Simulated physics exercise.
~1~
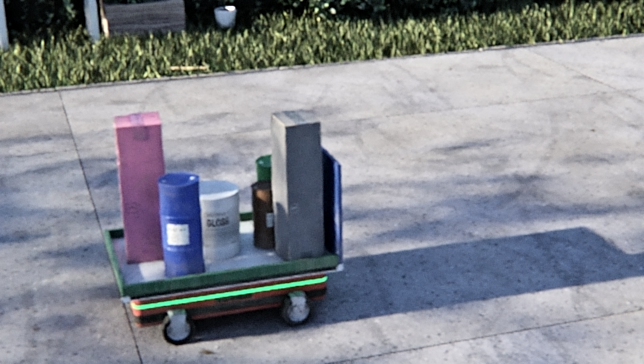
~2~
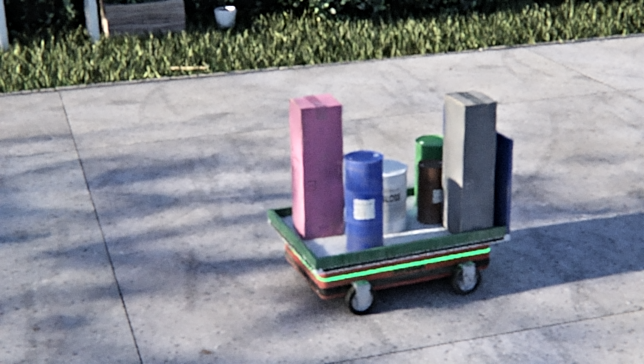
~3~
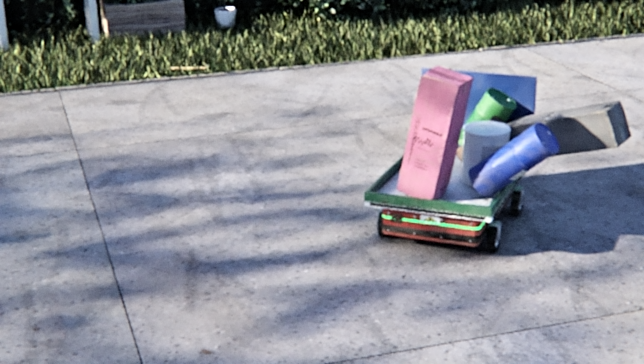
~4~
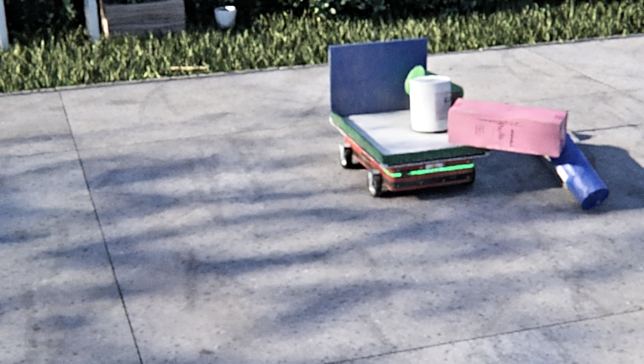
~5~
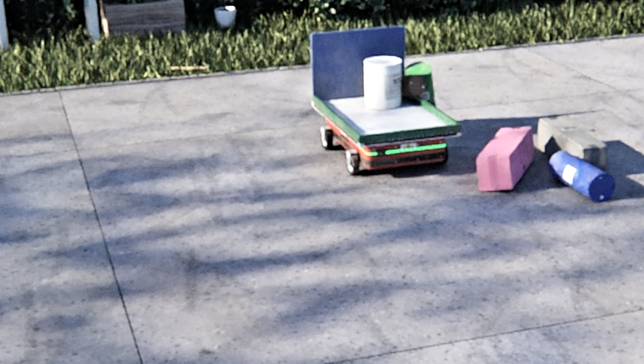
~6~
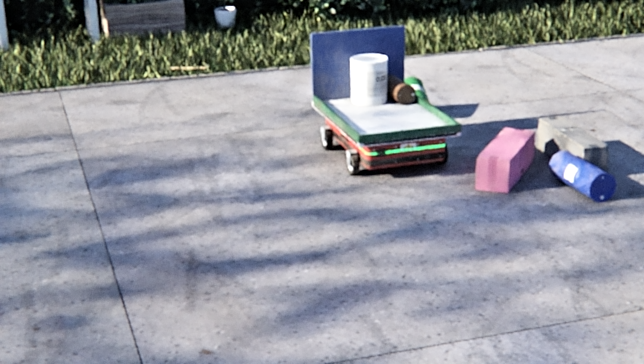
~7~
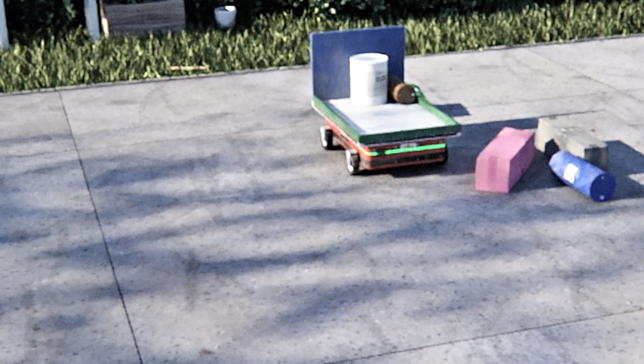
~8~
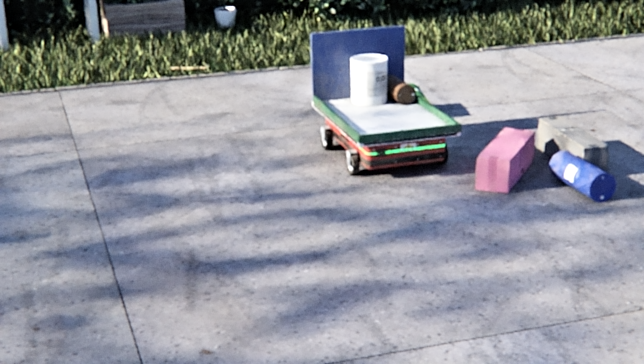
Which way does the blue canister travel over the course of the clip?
The blue canister moves to the right, first riding on the cart and then falling onto the pavement.
